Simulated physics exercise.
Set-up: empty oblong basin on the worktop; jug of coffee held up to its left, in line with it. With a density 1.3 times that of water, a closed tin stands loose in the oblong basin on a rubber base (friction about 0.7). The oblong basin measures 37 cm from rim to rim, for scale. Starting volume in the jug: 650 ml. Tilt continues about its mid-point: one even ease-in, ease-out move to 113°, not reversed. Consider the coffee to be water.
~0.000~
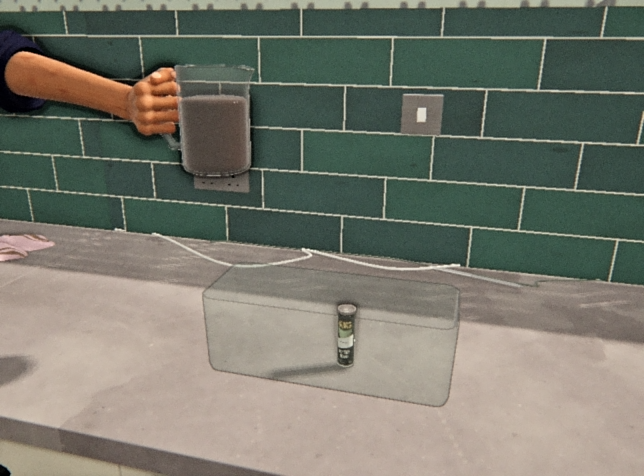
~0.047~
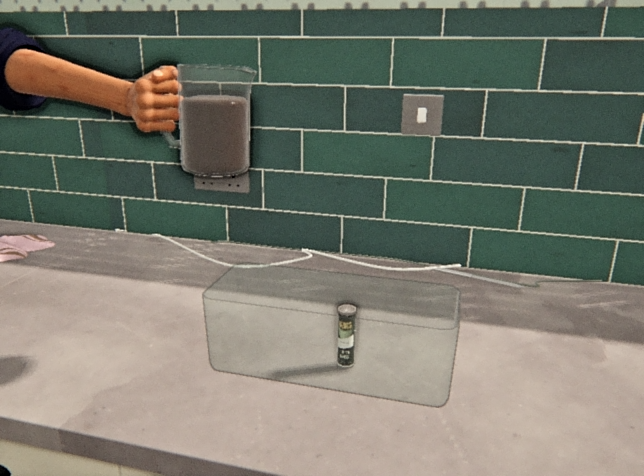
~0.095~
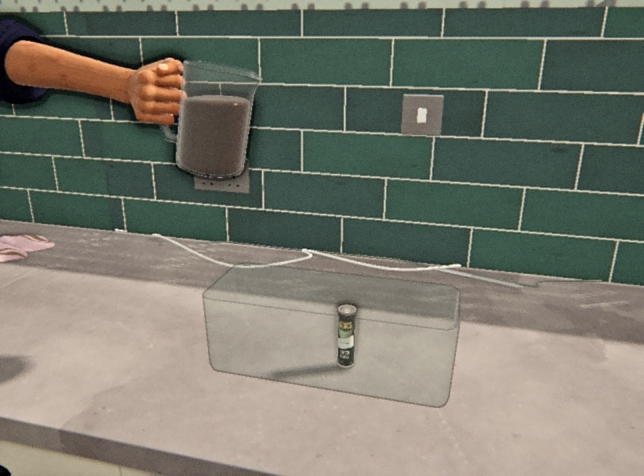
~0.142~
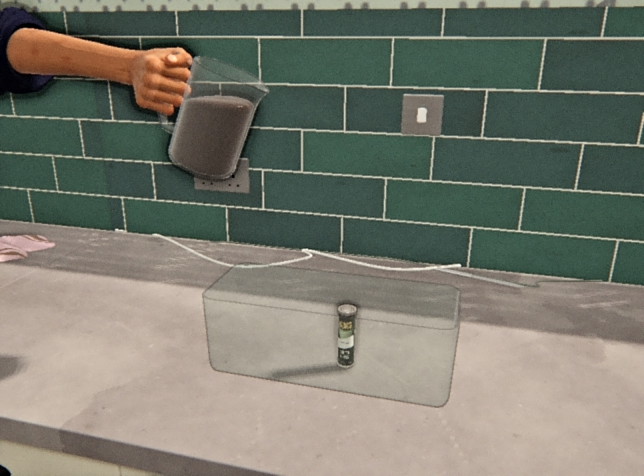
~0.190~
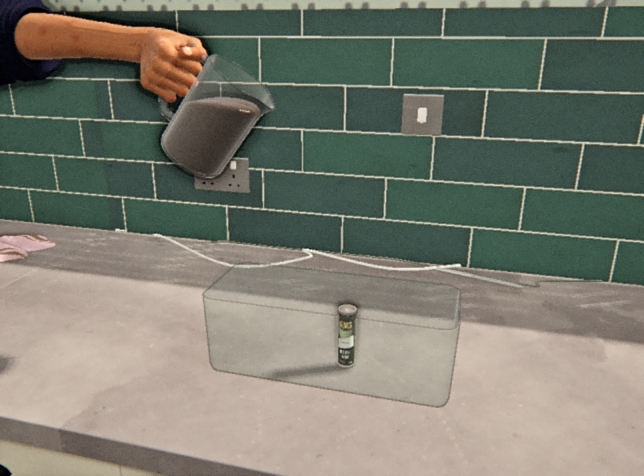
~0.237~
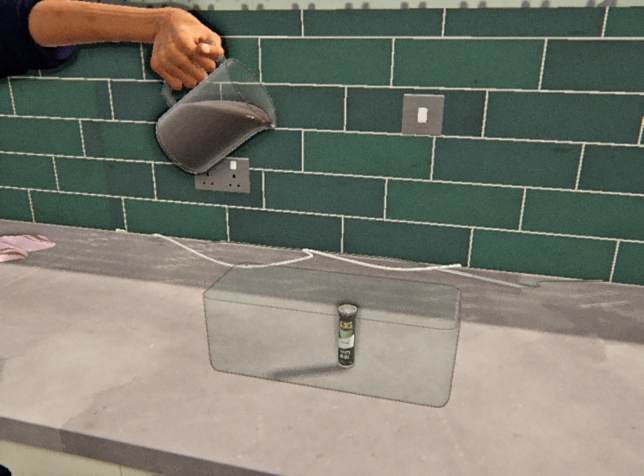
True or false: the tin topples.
True.
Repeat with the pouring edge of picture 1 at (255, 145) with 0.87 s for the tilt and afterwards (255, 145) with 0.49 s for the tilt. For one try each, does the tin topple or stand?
Try 1: Still standing; try 2: Still standing.
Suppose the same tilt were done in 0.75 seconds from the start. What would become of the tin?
Outcome - the tin comes down.
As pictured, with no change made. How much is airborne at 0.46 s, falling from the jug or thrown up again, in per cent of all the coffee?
About 40 per cent.
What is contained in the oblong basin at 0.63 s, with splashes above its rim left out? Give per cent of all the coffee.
Around 50 in a hundred.
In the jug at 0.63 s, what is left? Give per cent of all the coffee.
14 in a hundred, give or take.
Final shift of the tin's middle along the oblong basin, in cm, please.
Shift of tin centre: Approx. 10.5 cm.
After 0.46 s the tilt is 112° and 58 per cent is still to pour; the tin stands where it began.
After 0.63 s the tilt is 113° and 15 per cent is still to pour; the tin stands 1 cm from where it began.
After 0.80 s the tilt is 113° and 2 per cent is still to pour; the tin leans 10°.
After 0.99 s the tilt is 113° and 0 per cent is still to pour; the tin lies on its side.
In the end the tin lies on its side.
